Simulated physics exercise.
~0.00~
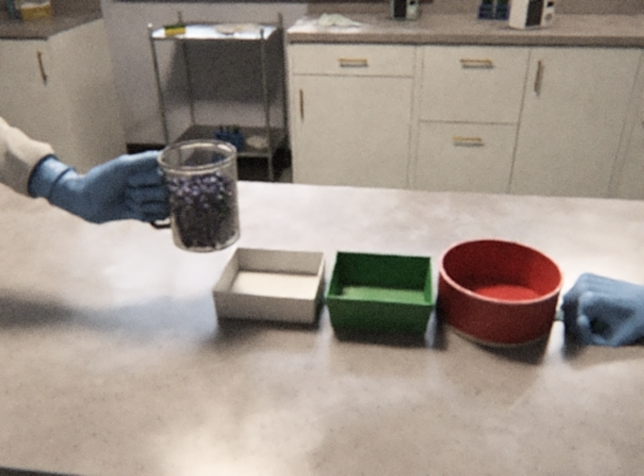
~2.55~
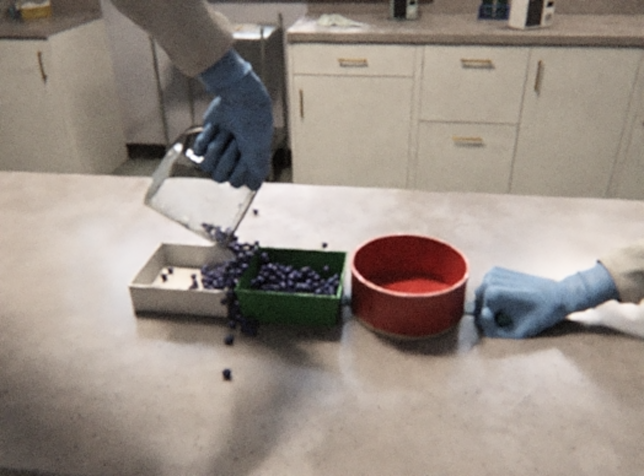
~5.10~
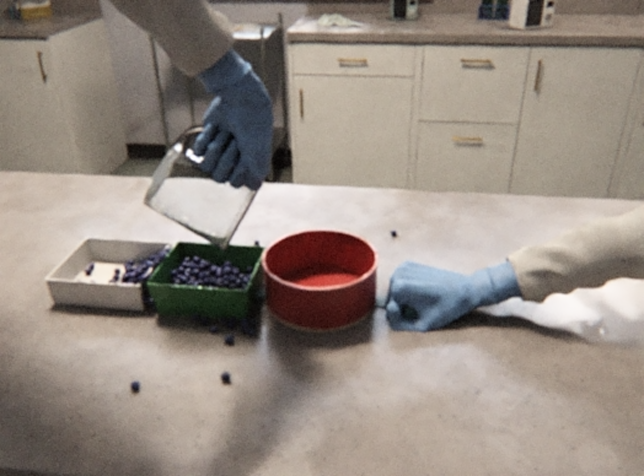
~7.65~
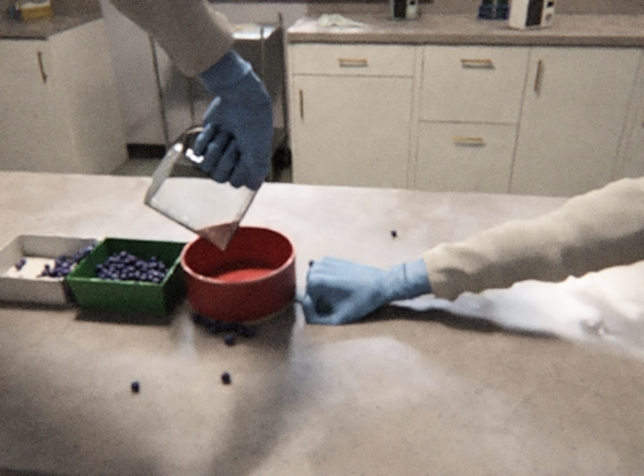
On a lab counter, a gloved hand tipped a jug of blueberries while another hand slid the white tin, green tin and red pot left, leaving berries in both tins, some scattered on the table, and the red pot empty.
